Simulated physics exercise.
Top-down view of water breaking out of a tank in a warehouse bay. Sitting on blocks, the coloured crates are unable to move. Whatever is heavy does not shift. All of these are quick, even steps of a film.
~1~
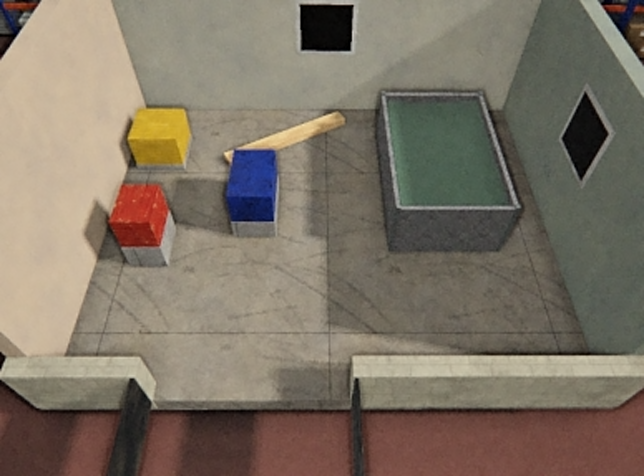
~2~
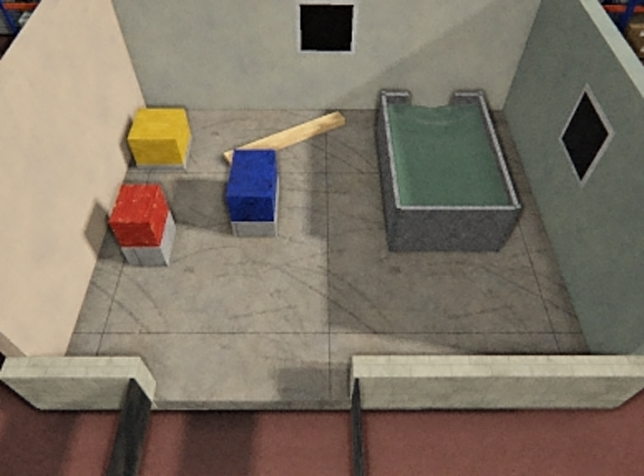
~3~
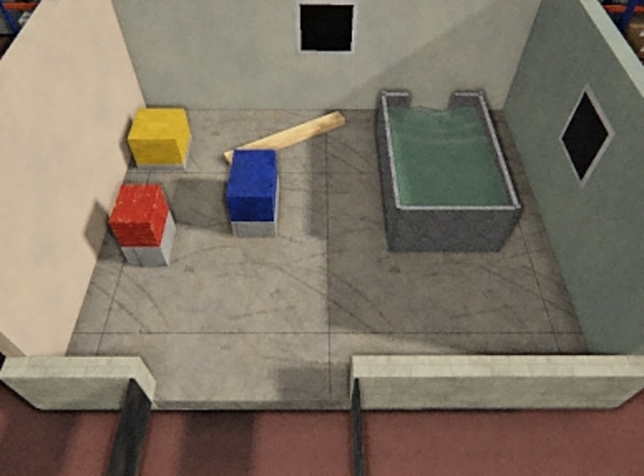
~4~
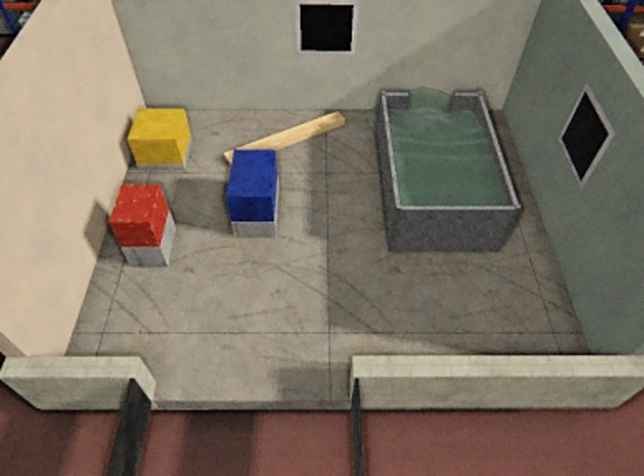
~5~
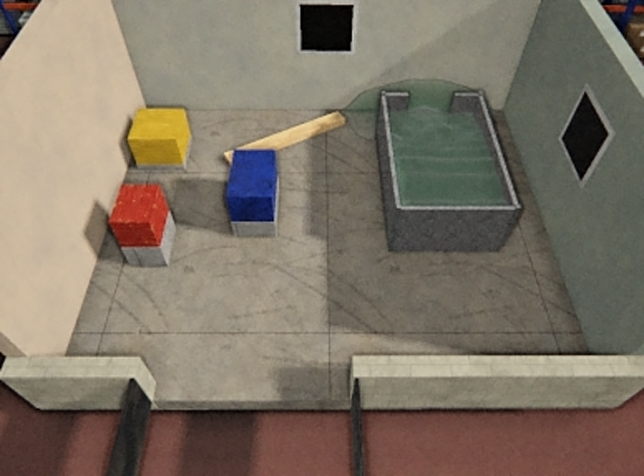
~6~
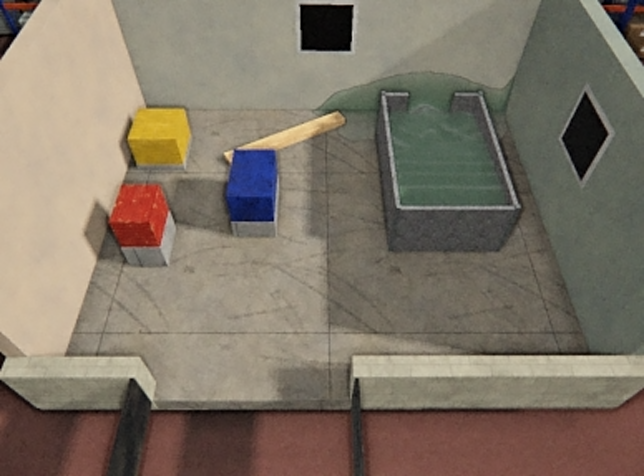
Water in an open grey tank starts to ripple as a gap appears in the tank's far side, then pours out behind it and spreads left and right along the back wall, while the yellow, red and blue crates stay still.
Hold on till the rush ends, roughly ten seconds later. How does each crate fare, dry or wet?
My prediction: The blue crate has no water on it afterwards. The red crate has no water on it afterwards. The yellow crate has water on it afterwards.
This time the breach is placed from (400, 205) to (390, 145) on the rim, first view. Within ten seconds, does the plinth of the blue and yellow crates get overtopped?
In my view the blue crate gets reached, and the yellow crate gets reached.
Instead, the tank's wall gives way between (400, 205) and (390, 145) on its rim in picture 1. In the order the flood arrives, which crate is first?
The blue crate, by my reading.
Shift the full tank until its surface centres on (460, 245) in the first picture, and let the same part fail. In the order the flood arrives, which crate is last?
I'd go with the one in red.
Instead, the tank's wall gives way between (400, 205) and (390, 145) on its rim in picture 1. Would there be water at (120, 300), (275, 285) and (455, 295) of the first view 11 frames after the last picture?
First spot drenched, second drenched, third unwetted.
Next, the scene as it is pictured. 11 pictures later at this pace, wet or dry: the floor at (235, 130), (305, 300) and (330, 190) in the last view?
Going through them in order, I'd say drenched, clear and drenched.
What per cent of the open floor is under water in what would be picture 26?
Close to 60 percent, by my reckoning.
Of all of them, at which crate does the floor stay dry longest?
Last is the crate marked red.
A moment on, water covers 25 % of the floor; the blue crate not reached, the red crate not reached, the yellow crate water round its plinth.
Next, water covers 40 % of the floor; the blue crate water round its plinth, the red crate not reached, the yellow crate water round its plinth.
Then, water covers 60 % of the floor; the blue crate water round its plinth, the red crate water round its plinth, the yellow crate water round its plinth.
Later, water covers 95 % of the floor; the blue crate water round its plinth, the red crate water round its plinth, the yellow crate water round its plinth.
In the end, water covers 100 % of the floor; the blue crate stayed above the water, the red crate stayed above the water, the yellow crate was topped.
